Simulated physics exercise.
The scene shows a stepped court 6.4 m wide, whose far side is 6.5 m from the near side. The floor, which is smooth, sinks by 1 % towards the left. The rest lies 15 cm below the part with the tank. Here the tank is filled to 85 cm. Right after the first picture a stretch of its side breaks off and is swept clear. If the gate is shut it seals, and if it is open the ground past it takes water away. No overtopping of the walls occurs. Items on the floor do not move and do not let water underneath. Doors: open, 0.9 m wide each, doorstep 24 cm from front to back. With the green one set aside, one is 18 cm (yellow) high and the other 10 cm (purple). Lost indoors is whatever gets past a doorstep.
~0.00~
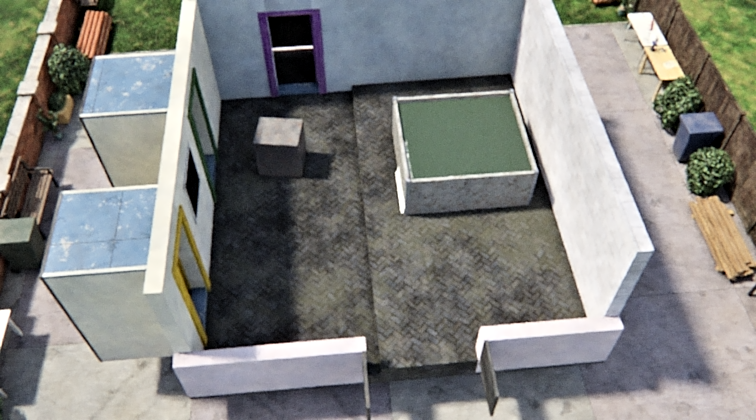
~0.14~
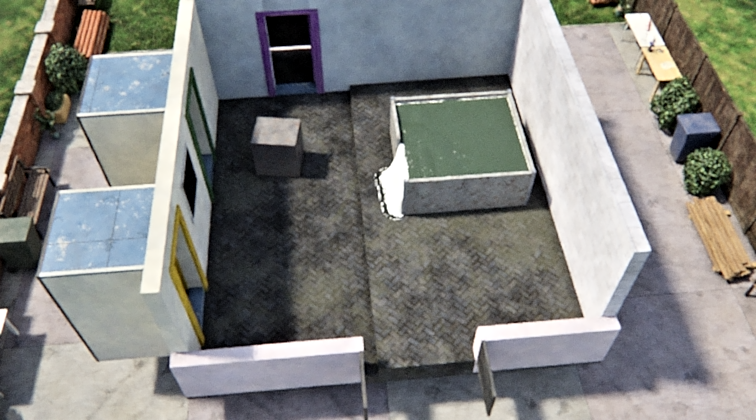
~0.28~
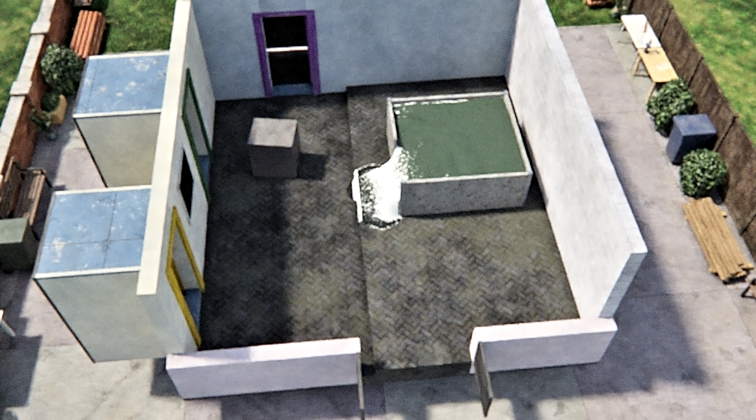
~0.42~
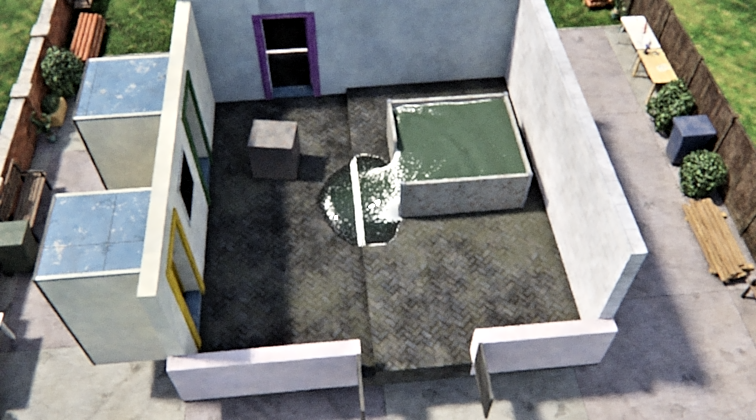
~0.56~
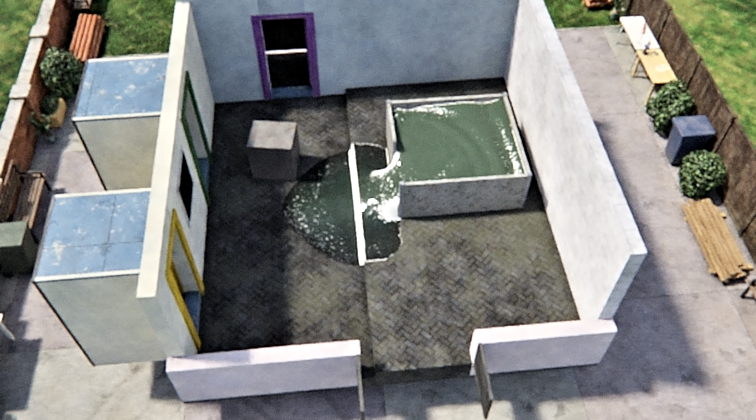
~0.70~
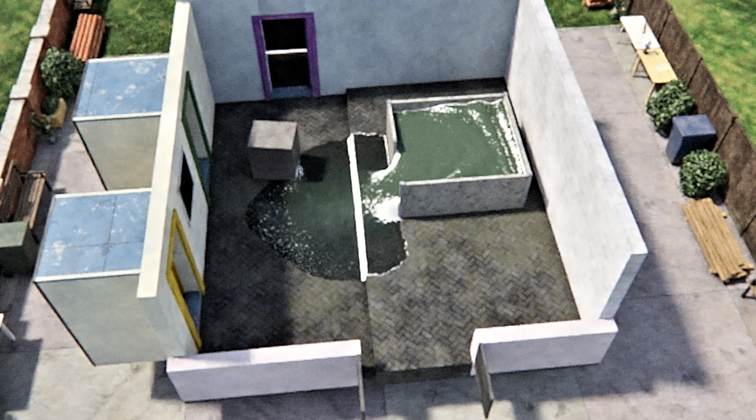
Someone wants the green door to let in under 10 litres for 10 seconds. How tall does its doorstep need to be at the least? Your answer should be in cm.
It would need to be roughly 37 cm high.
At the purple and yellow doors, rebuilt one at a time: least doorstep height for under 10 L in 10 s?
Close to 15 cm (purple) and close to 25 cm (yellow).
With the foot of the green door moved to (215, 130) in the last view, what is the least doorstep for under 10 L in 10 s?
18 cm.
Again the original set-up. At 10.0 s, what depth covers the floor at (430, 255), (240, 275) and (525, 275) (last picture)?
I'd read roughly 2, 12 and 2 cm there.
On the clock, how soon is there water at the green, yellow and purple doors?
Green 1.1 s, yellow 1.4 s, purple 1.8 s.
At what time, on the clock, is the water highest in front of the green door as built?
Peak time: Around 2.2 s.
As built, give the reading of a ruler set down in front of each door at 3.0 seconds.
The green door has 28 cm, the yellow door 26 cm and the purple door 12 cm.
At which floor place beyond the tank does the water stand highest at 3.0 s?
At about pixel (198, 369).
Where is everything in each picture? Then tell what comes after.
In the first picture, the tank at (462, 137) is whole and still, 85 cm deep; the green door at (205, 145) is dry.
In the second picture, water pours out at (402, 179) and has run 0.4 m, to (384, 198); about 10 cm deep outside, 85 cm at the back.
In the third picture, the front is at (355, 196), 0.8 m from the gap at (399, 182); 1.0 m2 of floor is wet, 85 cm left at the back.
In the fourth picture, the front is at (325, 208), 1.4 m from the gap at (399, 185); 2.2 m2 of floor is wet, 85 cm left at the back.
In the fifth picture, the front is at (290, 216), 2.1 m from the gap at (399, 186); 4.2 m2 of floor is wet, 80 cm left at the back.
In the sixth picture, water pours out at (399, 185) and has run 2.8 m, to (252, 224); about 5 cm deep outside, 73 cm at the back; 1.1 m in a straight line remain to the green door at (199, 148).
After 1.4 s water covers 35 % of the floor, deepest (46 cm) near (387, 201); 26 cm at the green door, 0 litres in over its 26 cm doorstep.
After 3.0 s water covers 50 % of the floor, deepest (39 cm) near (198, 369); 28 cm at the green door, 55 litres in over its 26 cm doorstep.
After 10.0 s water covers 70 % of the floor, deepest (22 cm) near (197, 380); 15 cm at the green door, 61 litres in over its 26 cm doorstep.
At the green door as built, the water arrived by 1.1 s and peaked near 35 cm at 2.2 s.
Run again over the same 10 s with other heights there, 32 litres in over 30.5 cm, 2 litres over 41.5 cm. The limit of 10 litres is kept from about 37 cm up.
